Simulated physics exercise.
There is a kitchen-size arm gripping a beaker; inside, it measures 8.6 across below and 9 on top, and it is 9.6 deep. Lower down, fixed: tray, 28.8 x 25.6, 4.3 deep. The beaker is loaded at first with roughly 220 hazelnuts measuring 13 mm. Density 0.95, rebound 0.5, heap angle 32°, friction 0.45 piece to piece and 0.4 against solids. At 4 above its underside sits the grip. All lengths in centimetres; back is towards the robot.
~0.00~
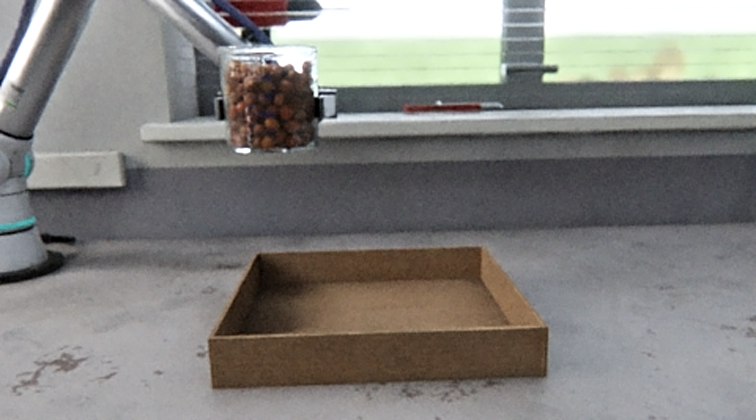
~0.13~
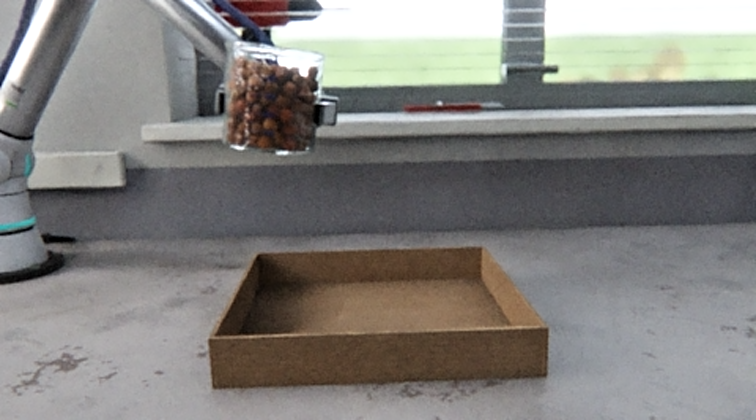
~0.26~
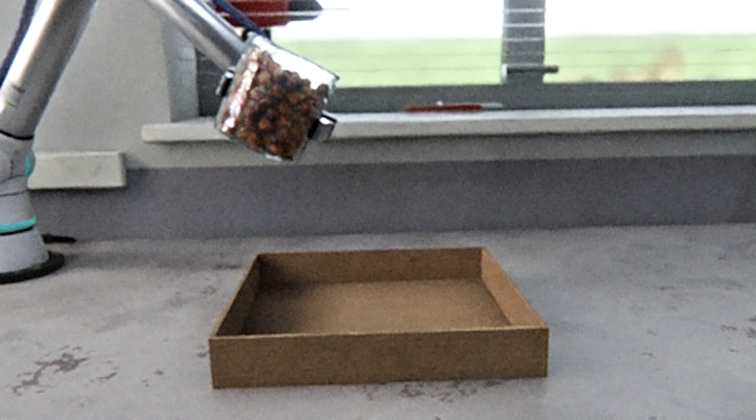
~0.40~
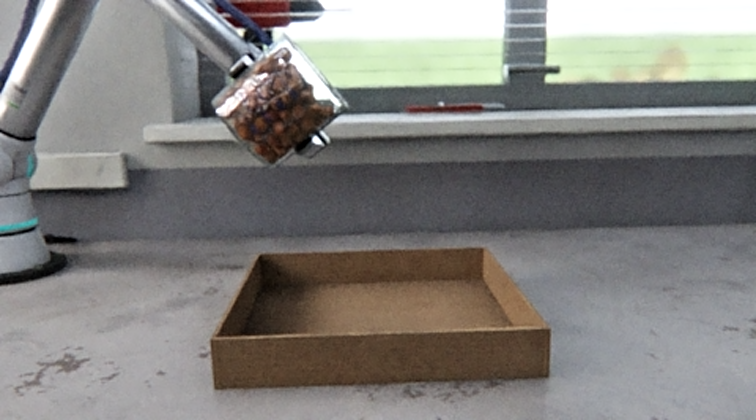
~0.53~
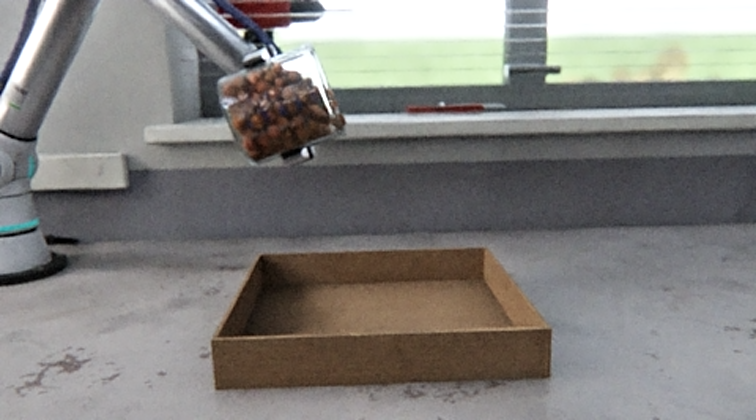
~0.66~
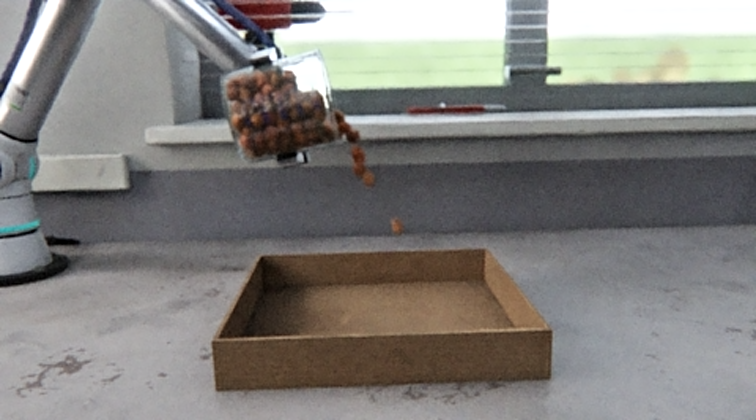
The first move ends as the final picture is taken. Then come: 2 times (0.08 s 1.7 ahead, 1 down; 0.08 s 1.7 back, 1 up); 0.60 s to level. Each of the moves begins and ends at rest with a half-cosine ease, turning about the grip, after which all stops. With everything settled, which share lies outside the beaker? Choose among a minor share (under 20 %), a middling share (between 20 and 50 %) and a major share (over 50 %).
A middling share.
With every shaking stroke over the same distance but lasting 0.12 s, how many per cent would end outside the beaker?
In that case some 20 per cent.
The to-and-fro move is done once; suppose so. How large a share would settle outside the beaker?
Near 20 per cent.
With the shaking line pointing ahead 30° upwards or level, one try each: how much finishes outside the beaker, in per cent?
Some 50 and 45 per cent.
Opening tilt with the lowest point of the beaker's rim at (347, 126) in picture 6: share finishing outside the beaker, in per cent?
I'd say close to 10 per cent.
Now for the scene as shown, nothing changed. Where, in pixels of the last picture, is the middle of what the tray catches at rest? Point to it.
Centre estimate: Around (428, 317).
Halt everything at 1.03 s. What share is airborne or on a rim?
I'd put it near 8 per cent.
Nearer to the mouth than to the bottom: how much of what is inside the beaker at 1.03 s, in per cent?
Roughly 45 %.
By 1.03 s, tilted 77° forward, highest piece 25 above the table; 165 in the beaker, 36 in the tray, 18 in flight or on a rim.
By 1.40 s, tilted 17° forward, highest piece 28 above the table; 155 in the beaker, 63 in the tray, 1 on the table or floor.
By 1.78 s, level, highest piece 28 above the table; 155 in the beaker, 63 in the tray, 1 on the table or floor.
By 2.83 s, level, highest piece 28 above the table; 155 in the beaker, 63 in the tray, 1 on the table or floor.
Final count, 155 in the beaker, 63 in the tray, 1 on the table or floor. That is 29 % outside the beaker.
